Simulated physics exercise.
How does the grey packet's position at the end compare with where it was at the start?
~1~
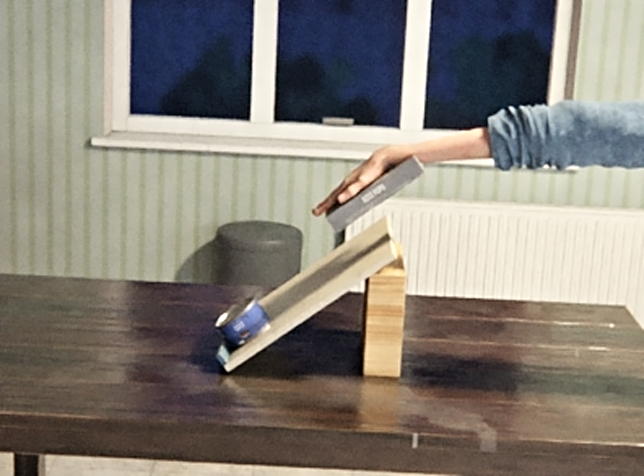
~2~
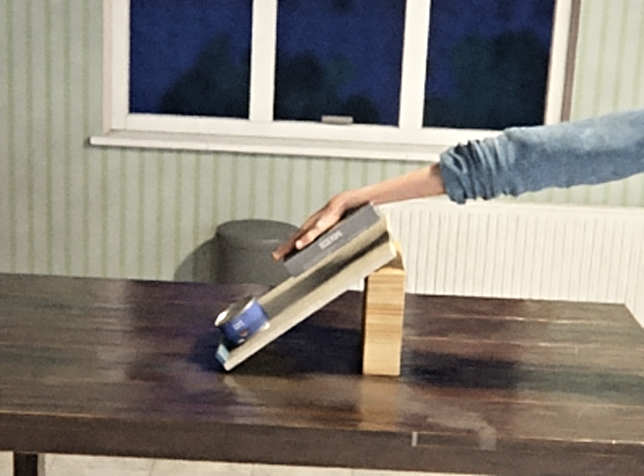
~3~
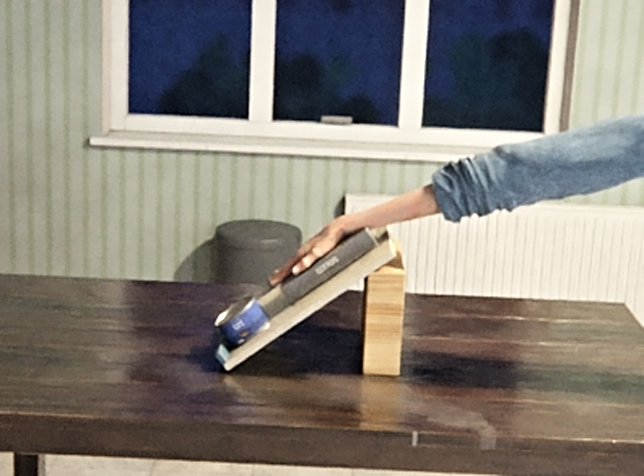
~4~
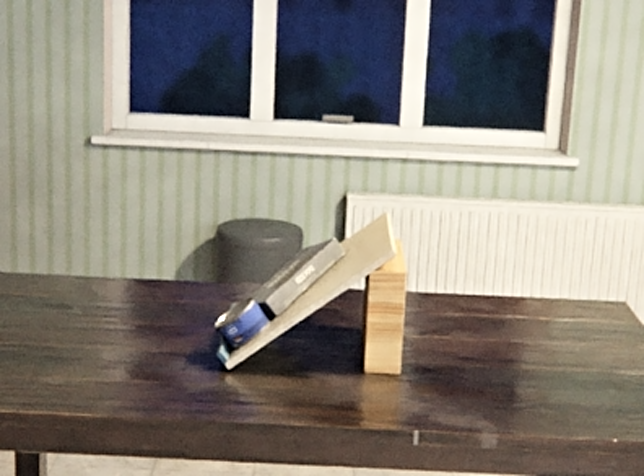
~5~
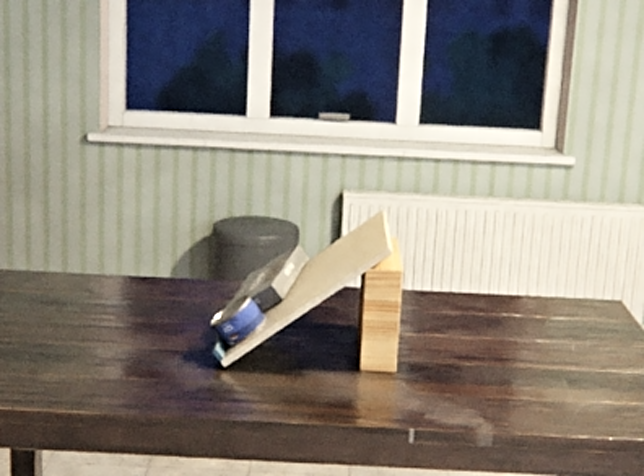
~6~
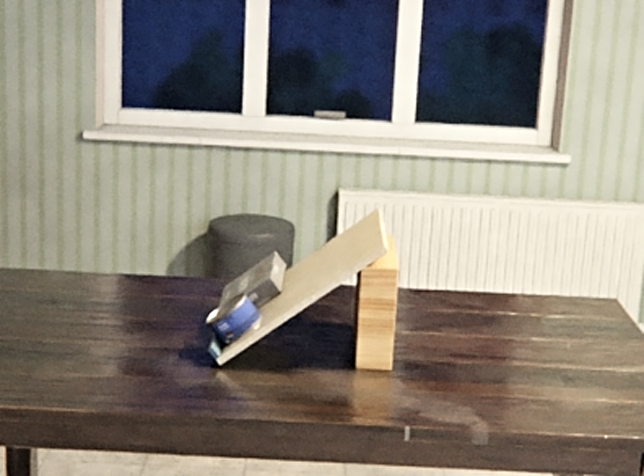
At the start the grey packet is held in the hand above the upper part of the sloping board. At the end it is lower and further left, resting against the blue tub near the foot of the board.
Hand setting a grey packet on a sloping board and letting go, the packet sliding down to rest against a blue tub.
